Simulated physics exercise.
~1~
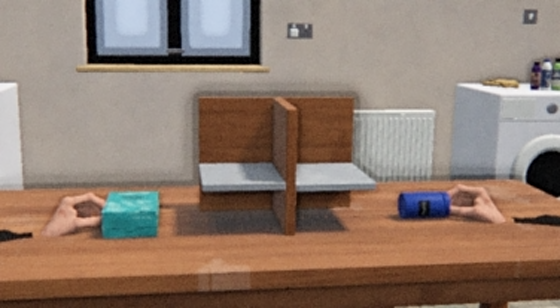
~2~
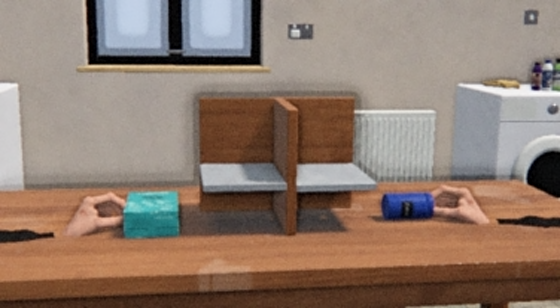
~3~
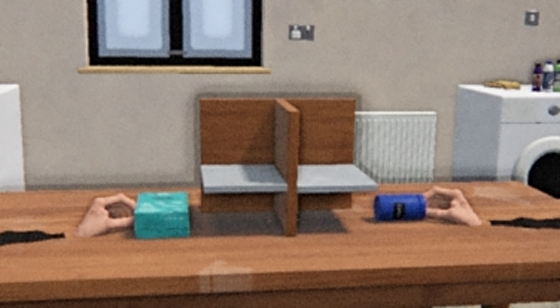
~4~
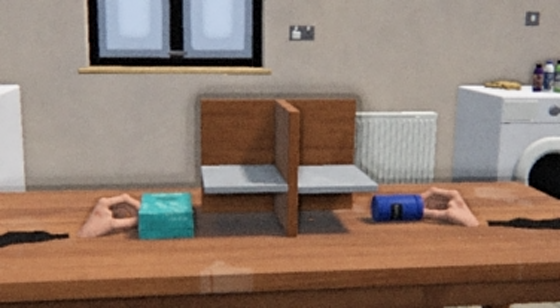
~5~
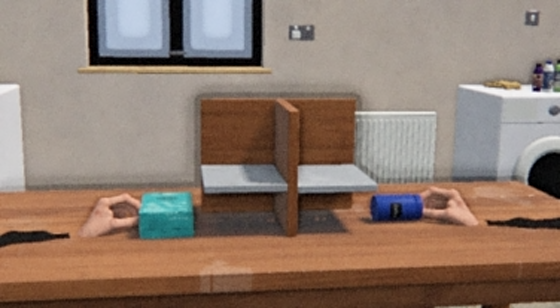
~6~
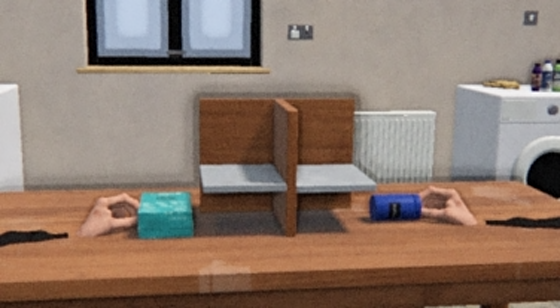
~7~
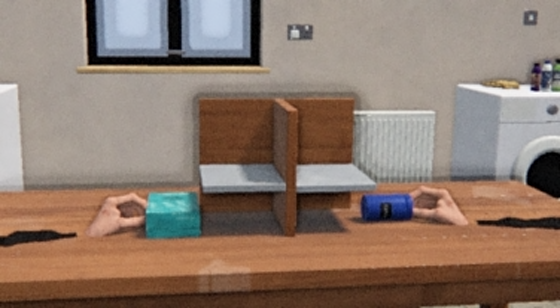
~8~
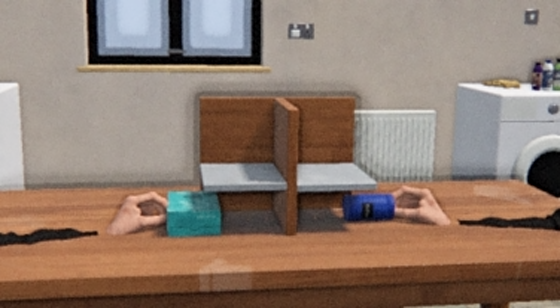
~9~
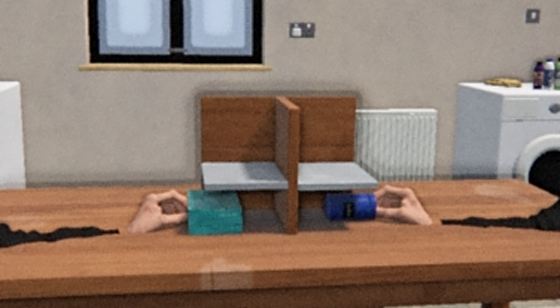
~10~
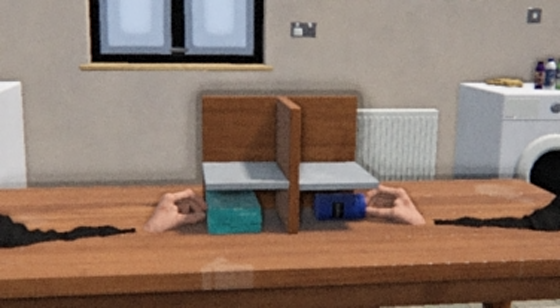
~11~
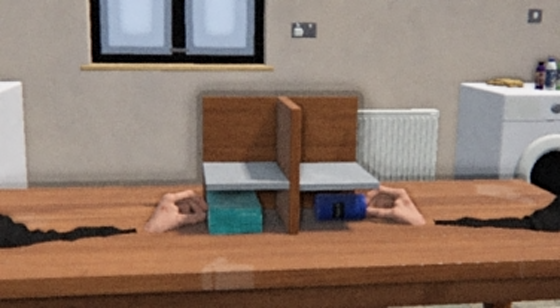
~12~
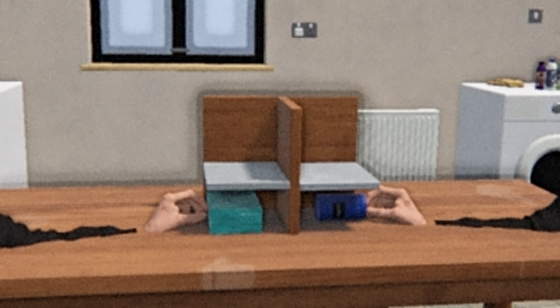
Two hands rest on a wooden table, seen from the front in a room with a window, a radiator and a white washing machine behind. The left hand holds a turquoise packet and the right hand a blue jar lying on its side, with a wooden shelf unit with grey ledges and a central divider standing between them. Both hands push inward, then pause short of the unit. They push on again, and the packet and jar slide beneath the ledges from opposite sides. Both fit under and come to rest there, either side of the divider, with the hands still beside them.
